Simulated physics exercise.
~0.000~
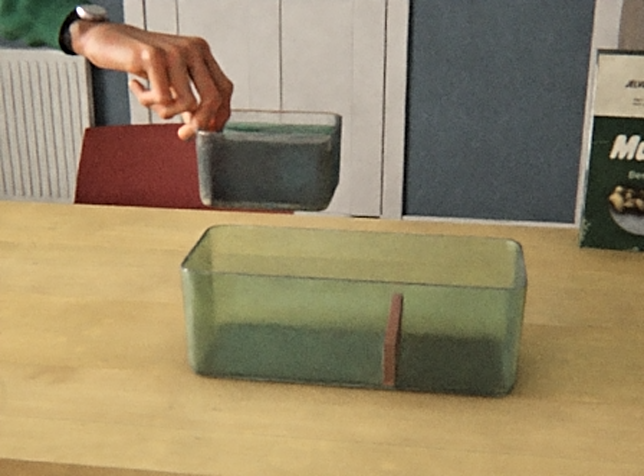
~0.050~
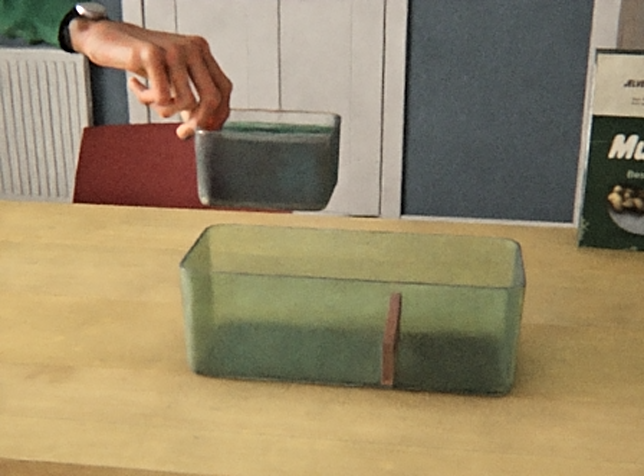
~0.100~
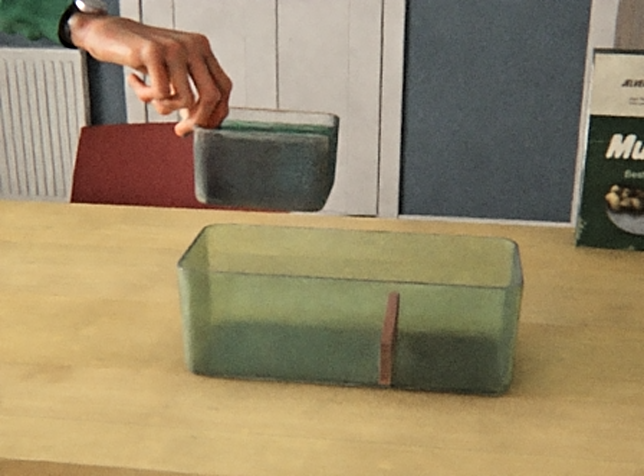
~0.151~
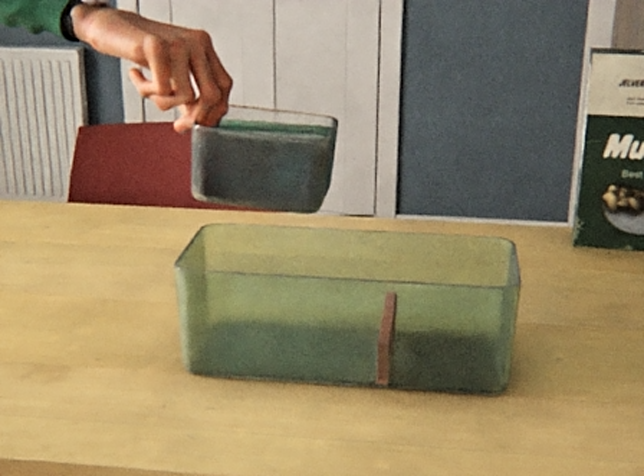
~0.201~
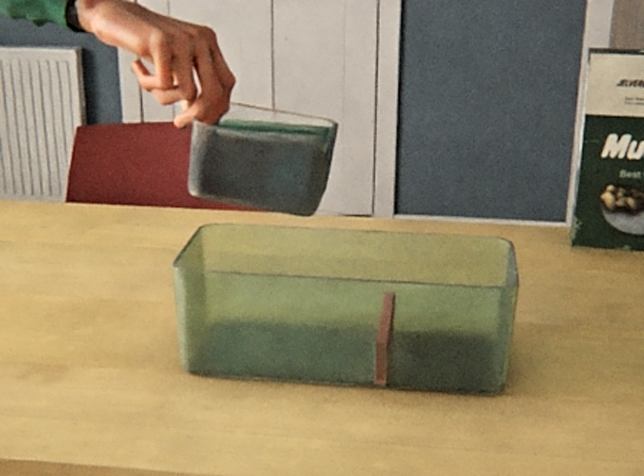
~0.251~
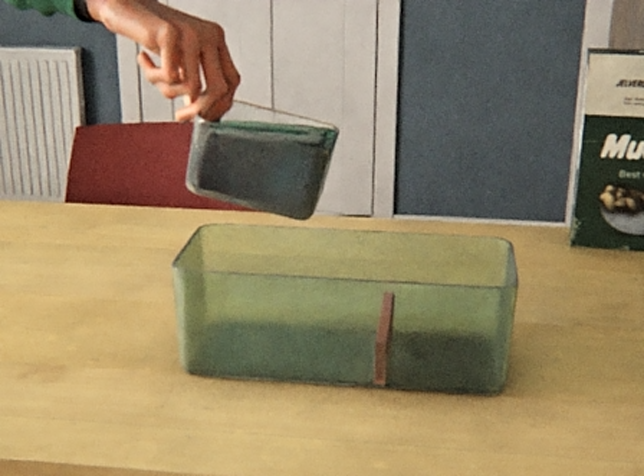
A hand holding a small clear tub of water above a long green basin with a low wall, slowly tilting it rightward.
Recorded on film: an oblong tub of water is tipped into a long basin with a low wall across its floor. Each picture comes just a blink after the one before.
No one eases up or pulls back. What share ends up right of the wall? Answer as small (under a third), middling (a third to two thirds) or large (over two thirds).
Middling, between a third and two thirds.
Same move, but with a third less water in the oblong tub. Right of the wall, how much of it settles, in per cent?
The share comes to roughly 25 per cent.
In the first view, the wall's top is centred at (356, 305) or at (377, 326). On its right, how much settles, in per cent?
It would come to roughly 80 per cent the first time and roughly 60 per cent the second.
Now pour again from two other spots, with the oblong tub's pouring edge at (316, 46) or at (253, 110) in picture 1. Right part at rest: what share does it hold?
Try one: 55 %; try two: 5 %.
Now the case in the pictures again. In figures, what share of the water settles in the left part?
Around 45 %.
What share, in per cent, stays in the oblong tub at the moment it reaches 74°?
40 per cent, approximately.
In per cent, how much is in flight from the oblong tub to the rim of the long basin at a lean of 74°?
Near 30 %.
A moment on, the oblong tub is tipped part way and 42 per cent is still to pour, 5 is left of the wall and 24 right of it.
Next, the oblong tub is tipped right over and 4 per cent is still to pour, 38 is left of the wall and 55 right of it.
Then the oblong tub is tipped right over and 0 per cent is still to pour, 44 is left of the wall and 55 right of it.
Later the oblong tub is tipped right over and 0 per cent is still to pour, 44 is left of the wall and 55 right of it.
At rest 44 per cent lies left of the wall, 55 right of it and 0 outside.
